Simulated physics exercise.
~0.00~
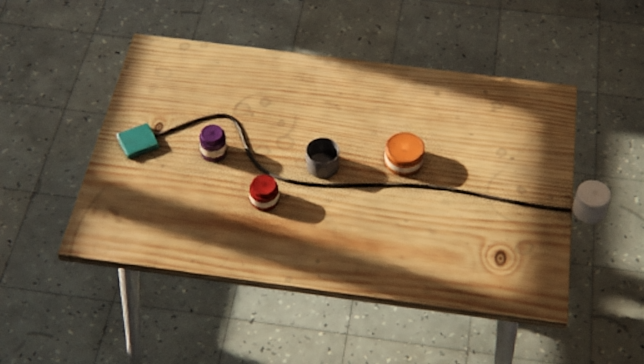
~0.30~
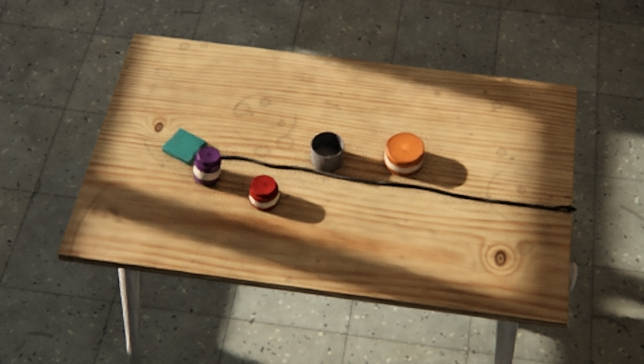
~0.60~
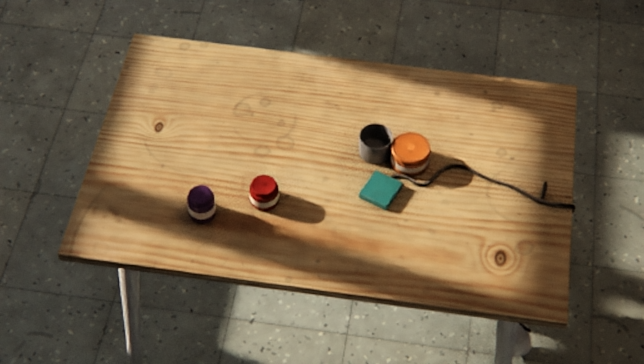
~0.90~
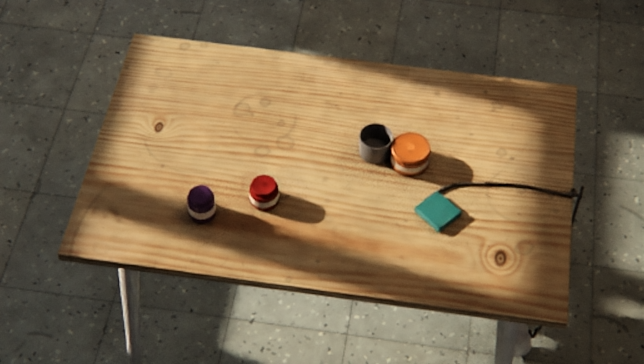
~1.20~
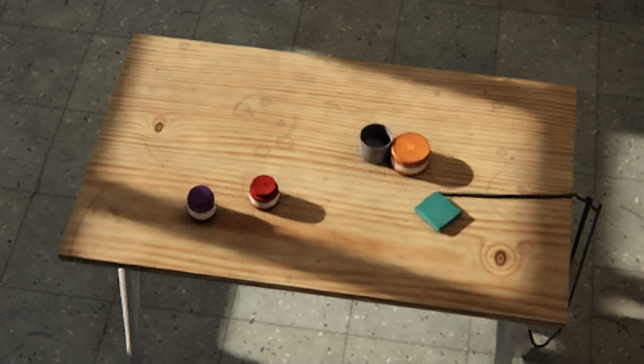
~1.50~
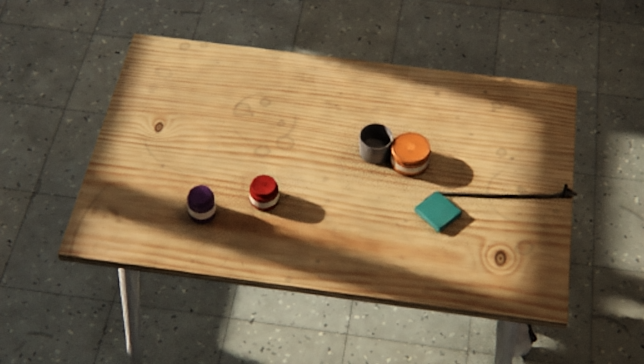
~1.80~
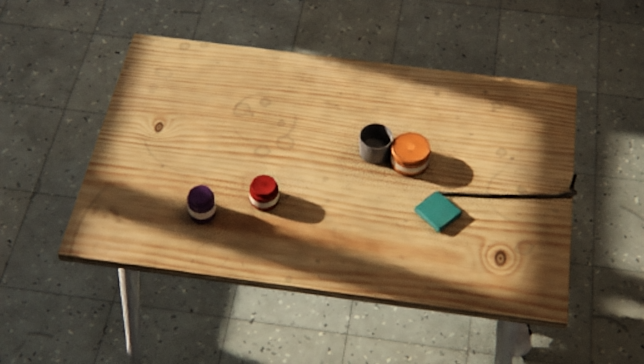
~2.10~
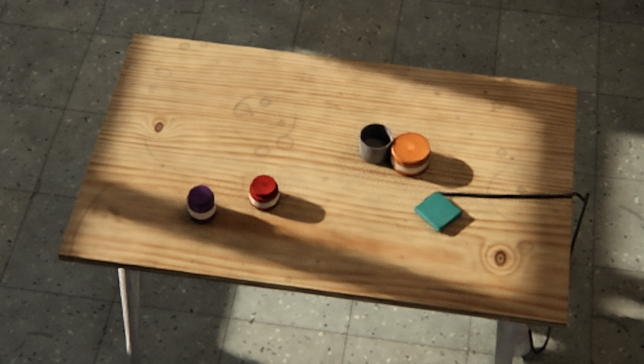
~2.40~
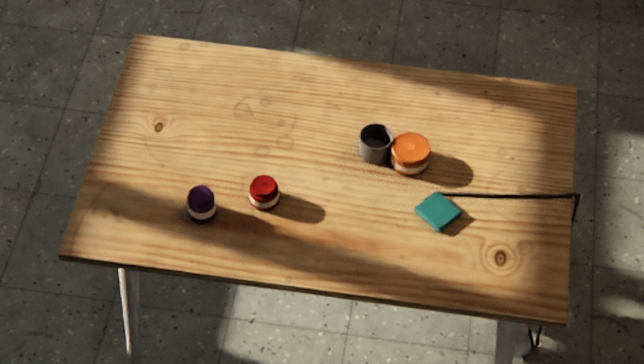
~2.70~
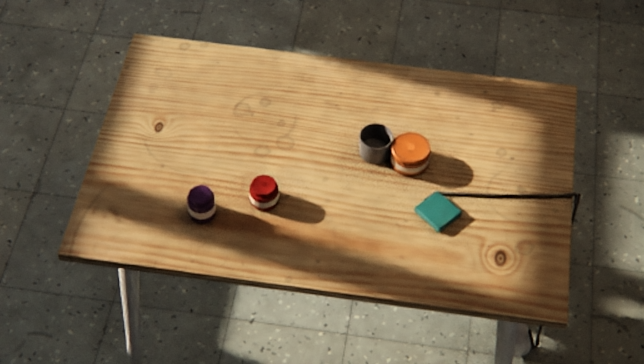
A pale wooden table stands on a grey tiled floor, seen from above at an angle, with a teal block at its left, purple, red and orange-topped jars and a dark grey cup across the middle, and a black cable running to a white object just off the right edge. The white object drops, and the cable drags the block rightward. The purple jar is pushed slightly toward the front, then the grey cup is shoved right beside the orange jar. The block slides on and stops right of centre. The cable swings and whips at the edge, then settles hanging over it, while the red jar never moves.
